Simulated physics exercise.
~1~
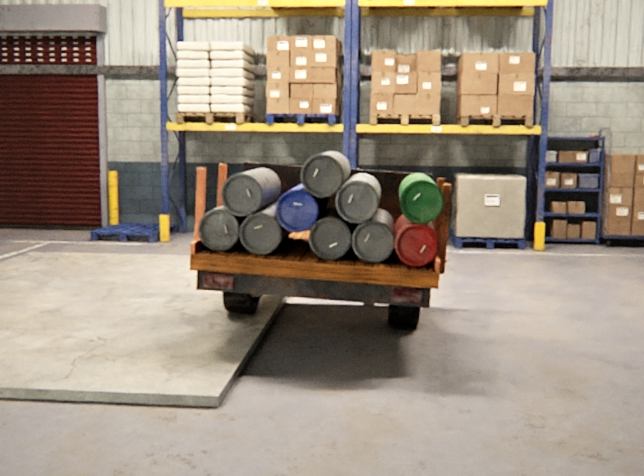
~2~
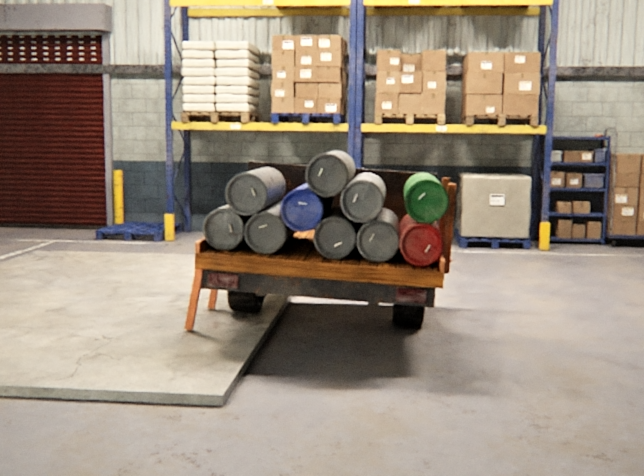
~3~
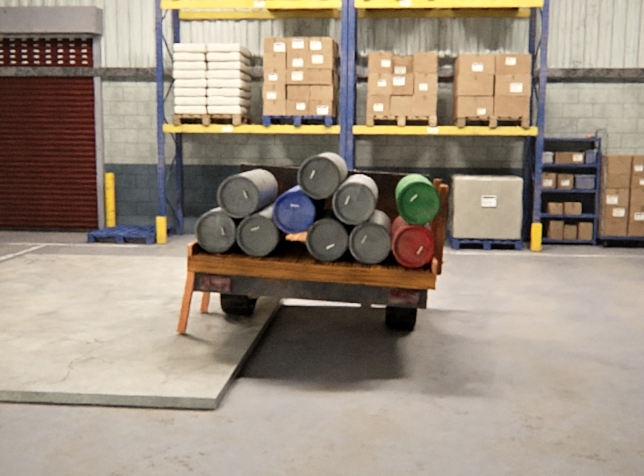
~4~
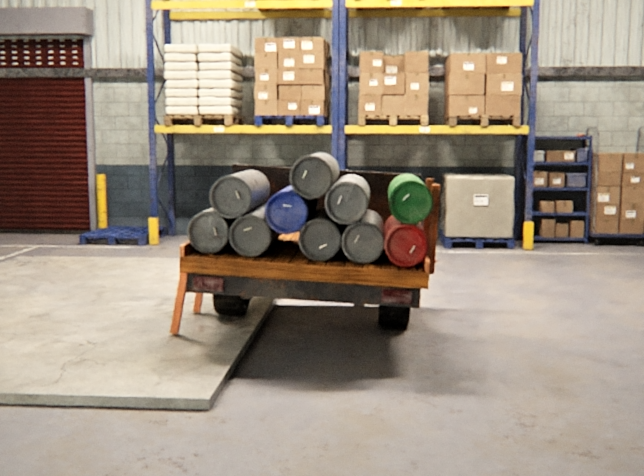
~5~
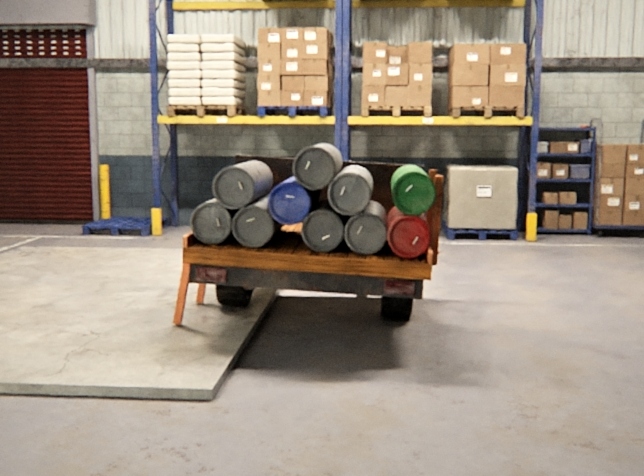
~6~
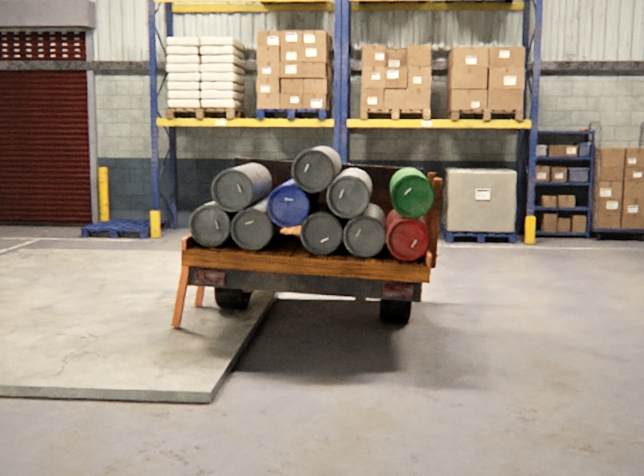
The left posts of a parked trailer swing down, but the stacked cylinders stay put.
